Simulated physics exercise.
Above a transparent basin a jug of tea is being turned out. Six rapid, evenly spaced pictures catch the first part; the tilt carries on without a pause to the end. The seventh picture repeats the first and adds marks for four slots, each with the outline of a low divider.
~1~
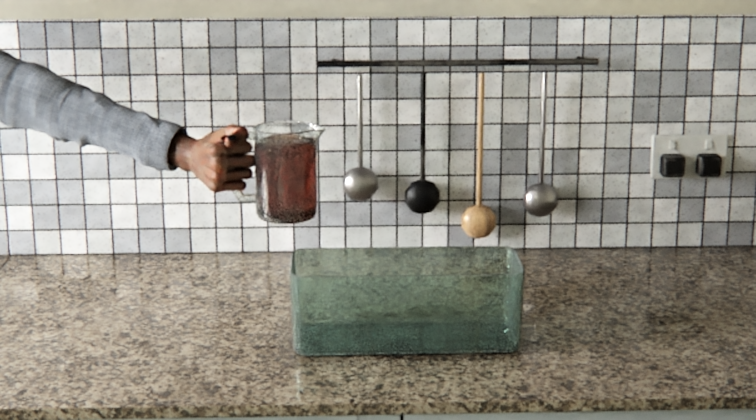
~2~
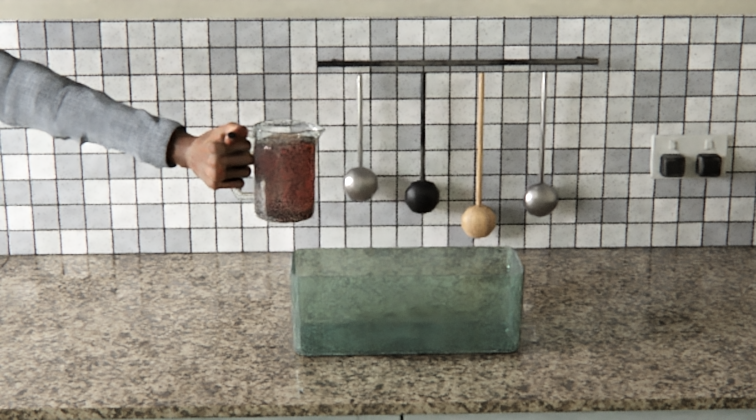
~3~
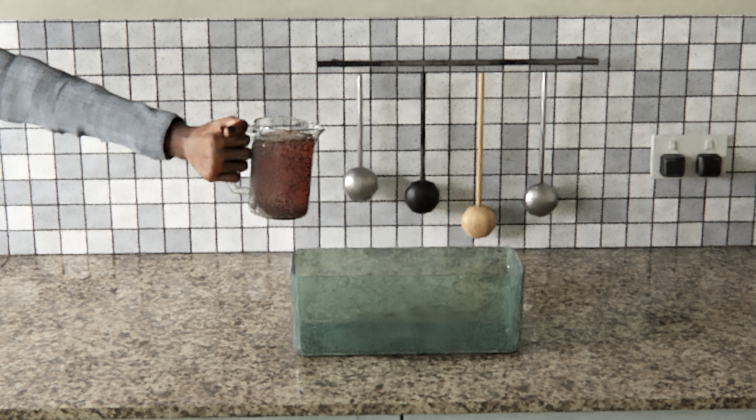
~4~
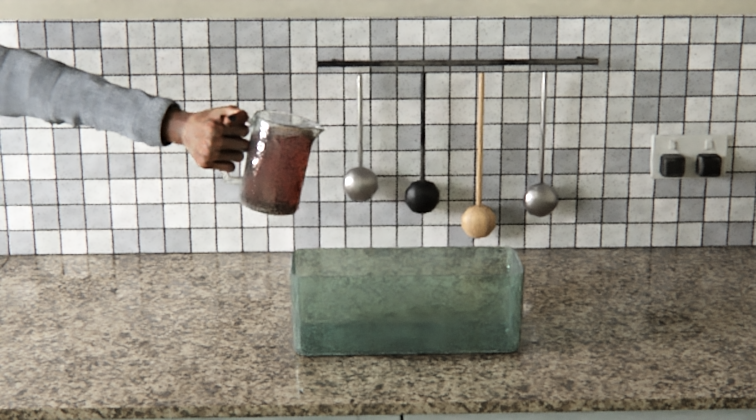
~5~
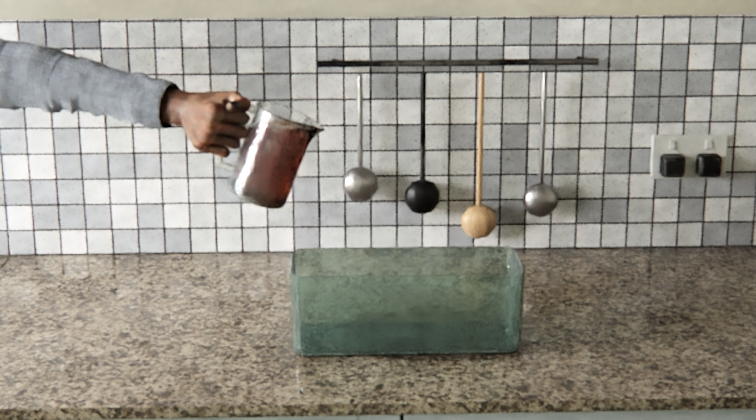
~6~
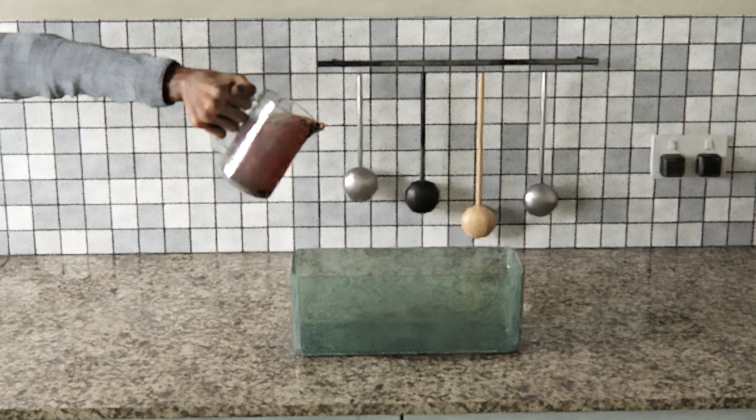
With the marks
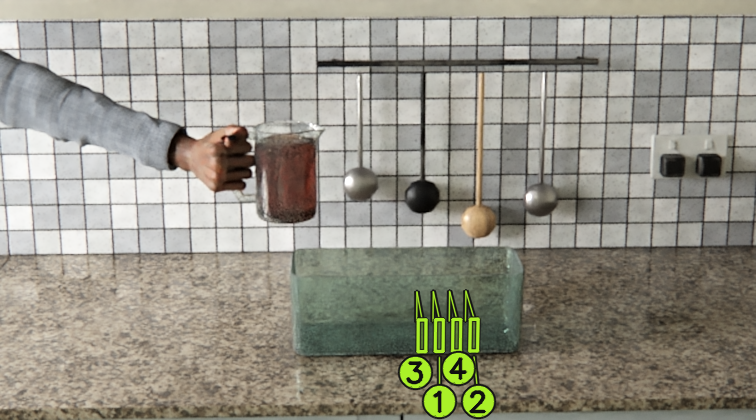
To begin with, a hand reaching in from the left holds a glass jug of tea upright above a transparent basin on a speckled counter. The hand then gradually tilts the jug to the right, the lean growing steeper, while the liquid stays inside and the basin remains still.
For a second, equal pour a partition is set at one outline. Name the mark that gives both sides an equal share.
3 is best.
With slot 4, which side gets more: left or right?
More ends on the left.
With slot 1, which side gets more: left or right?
The left side.
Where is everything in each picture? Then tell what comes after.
The first frame shows upright, lip at (324, 129); basin from (294, 353) to (520, 350); nothing has left yet.
The second frame shows upright, lip at (324, 129); nothing has left yet.
The third frame shows tipped about 6°, lip at (324, 129); nothing has left yet.
The fourth frame shows tipped about 12°, lip at (323, 129); nothing has left yet.
The fifth frame shows tipped about 21°, lip at (323, 129); nothing has left yet.
The sixth frame shows tipped about 32°, lip at (323, 129); nothing has left yet.
On the marked copy, 1 at (439, 357); 2 at (473, 356); 3 at (422, 357); 4 at (456, 356).
For slot 1, about 85 % ends left of the wall and 8 % right of it; 7 % is lost outside.
For slot 2, about 89 % ends left of the wall and 7 % right of it; 4 % is lost outside.
For slot 3, about 52 % ends left of the wall and 46 % right of it; 3 % is lost outside.
For slot 4, about 91 % ends left of the wall and 5 % right of it; 4 % is lost outside.
